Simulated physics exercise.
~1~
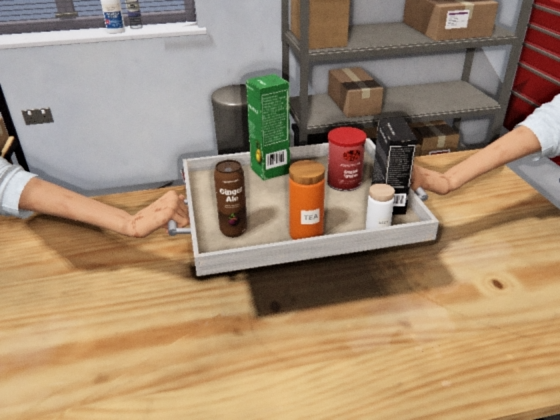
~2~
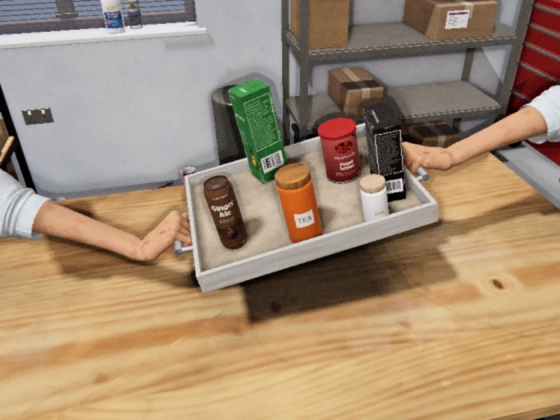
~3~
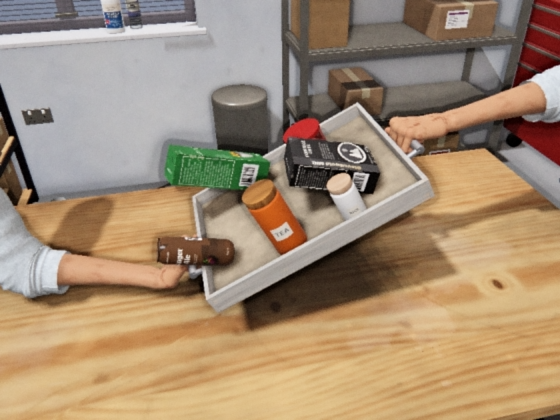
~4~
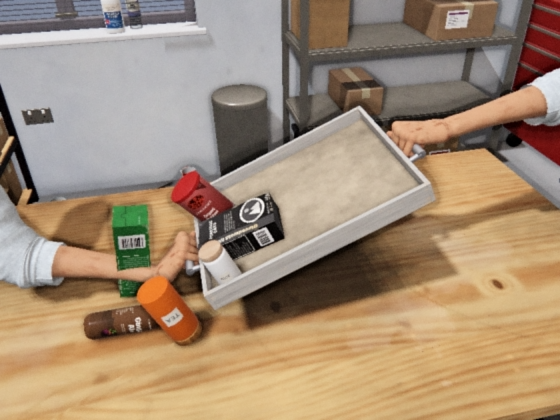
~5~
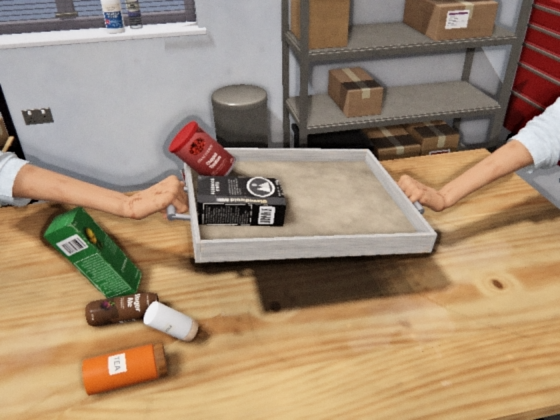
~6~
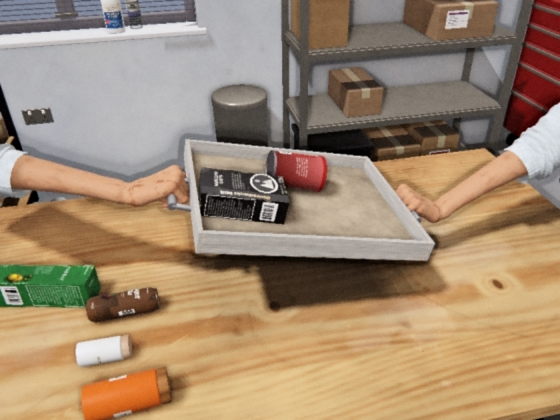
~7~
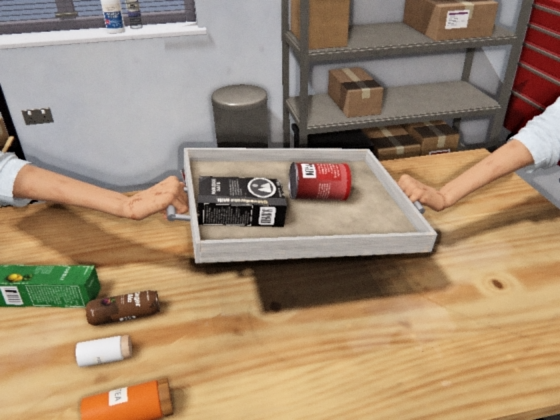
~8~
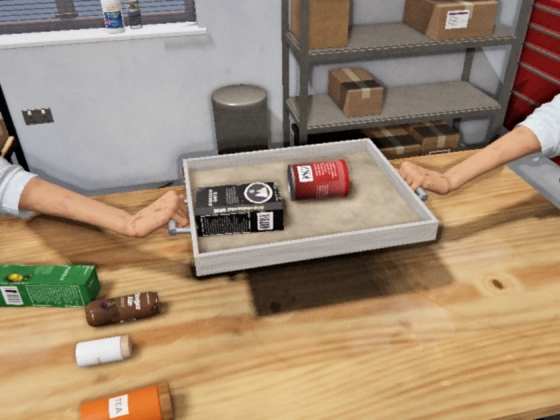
Two hands tilting a tray of containers down to the left, spilling four onto the table, then levelling it with two toppled inside.
